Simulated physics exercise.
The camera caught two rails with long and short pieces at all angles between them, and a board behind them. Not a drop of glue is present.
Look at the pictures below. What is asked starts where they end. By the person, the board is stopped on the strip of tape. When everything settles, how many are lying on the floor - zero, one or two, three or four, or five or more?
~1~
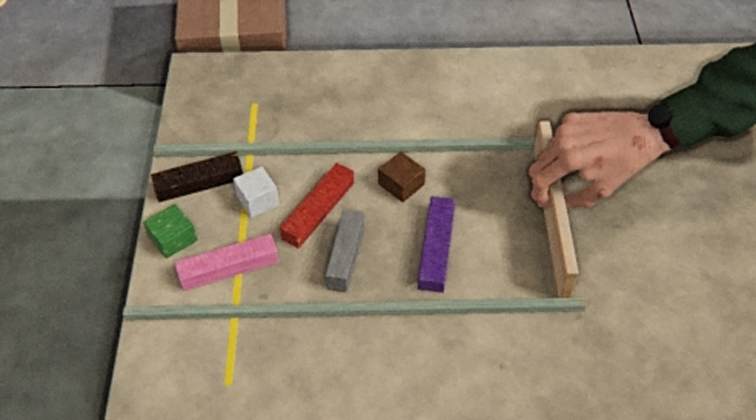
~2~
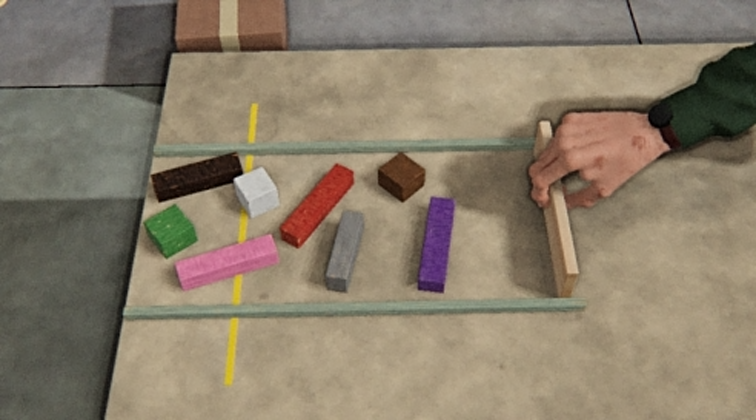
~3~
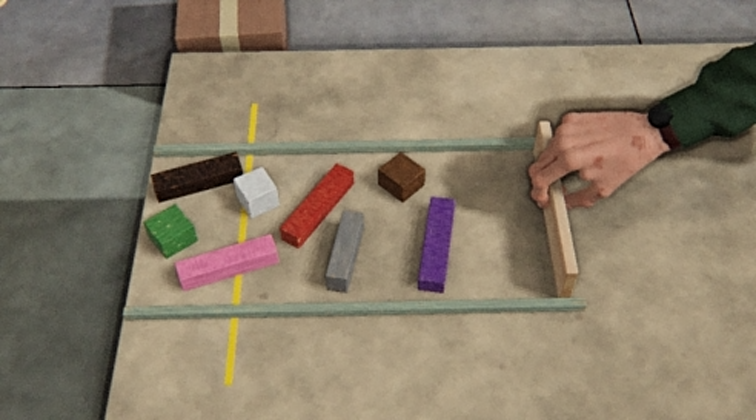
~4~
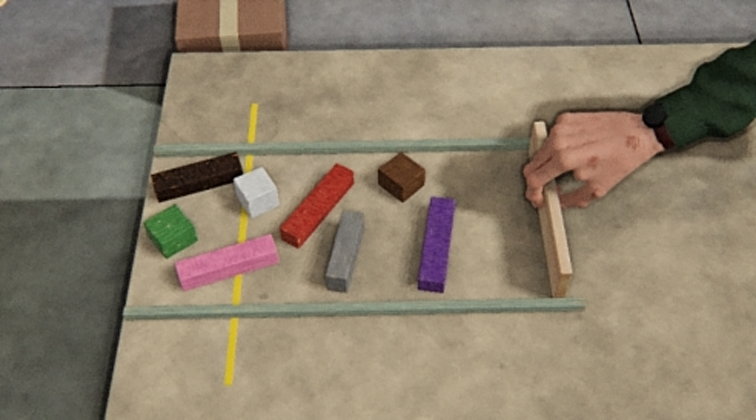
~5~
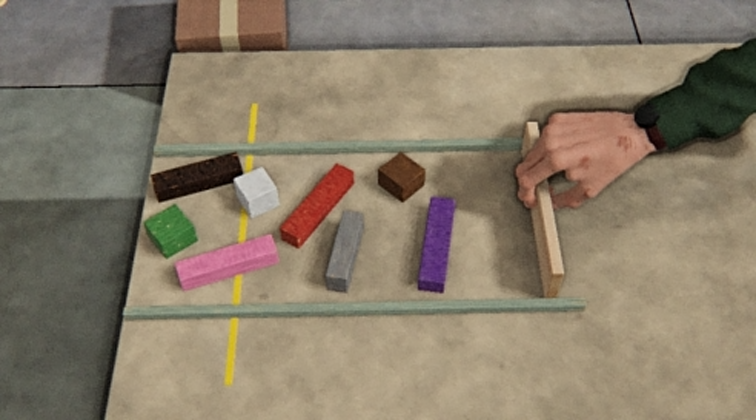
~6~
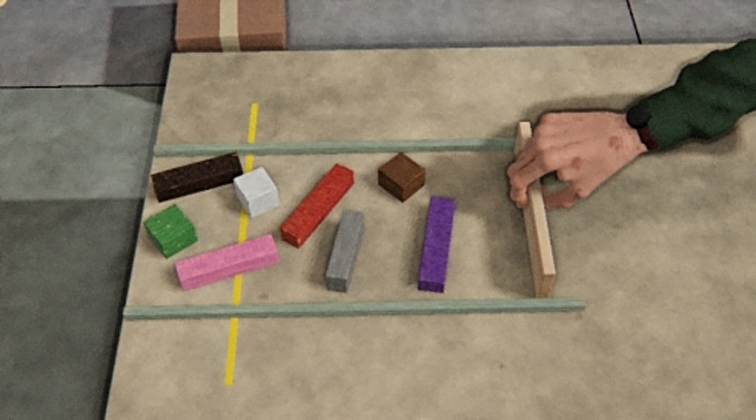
The number gone is nought.
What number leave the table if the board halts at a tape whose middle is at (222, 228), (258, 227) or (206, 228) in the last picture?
Per try: 2; 0; 4.
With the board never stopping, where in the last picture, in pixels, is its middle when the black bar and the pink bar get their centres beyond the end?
Roughly at (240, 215) and roughly at (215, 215).
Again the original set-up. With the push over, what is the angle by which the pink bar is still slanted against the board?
It sits some 45° out of line.
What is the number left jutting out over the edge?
3, I think.
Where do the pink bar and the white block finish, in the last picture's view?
Pink bar: (145, 276); white block: (169, 190).
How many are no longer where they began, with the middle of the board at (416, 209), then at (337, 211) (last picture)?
2 by the first point, 6 by the second.
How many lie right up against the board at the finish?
It's 2.
Soon after, none off yet; green block at rest near (171, 231); black bar at rest near (198, 177); pink bar at rest near (227, 262).
In the end, the number that fall off is zero.
